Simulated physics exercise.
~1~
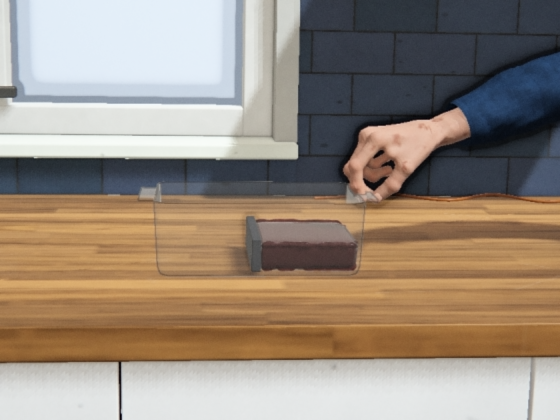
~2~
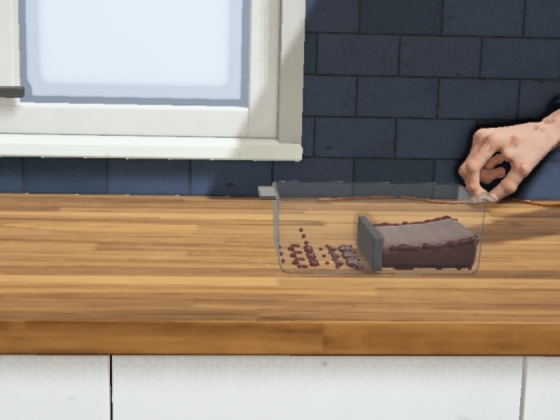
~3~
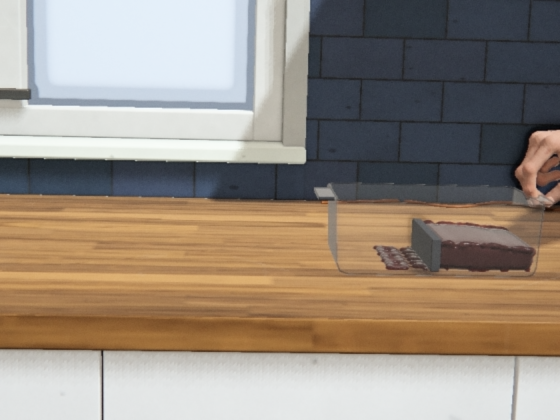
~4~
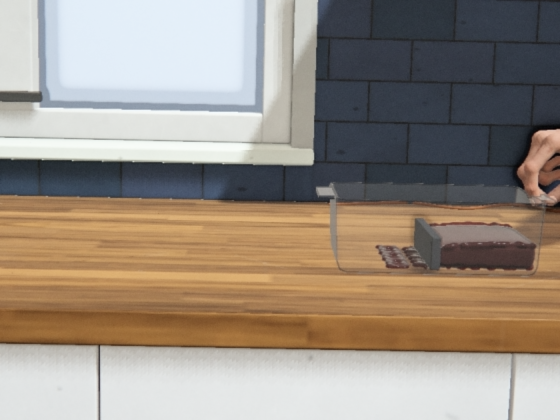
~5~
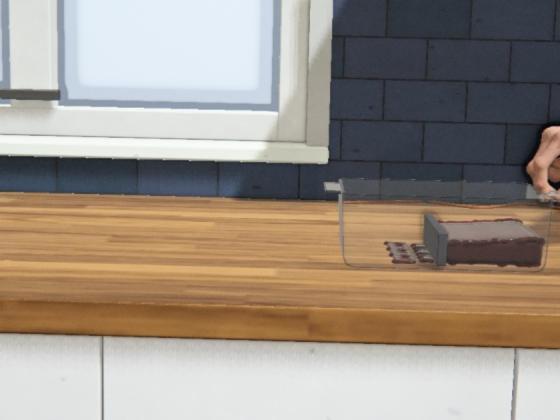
On a wooden worktop beneath a window, a hand pulls a clear oblong tub to the right, with dark red liquid held on the right of its grey divider. Some spills over to the left side as it moves, and the tub stops with a little remaining there and most still on the right.
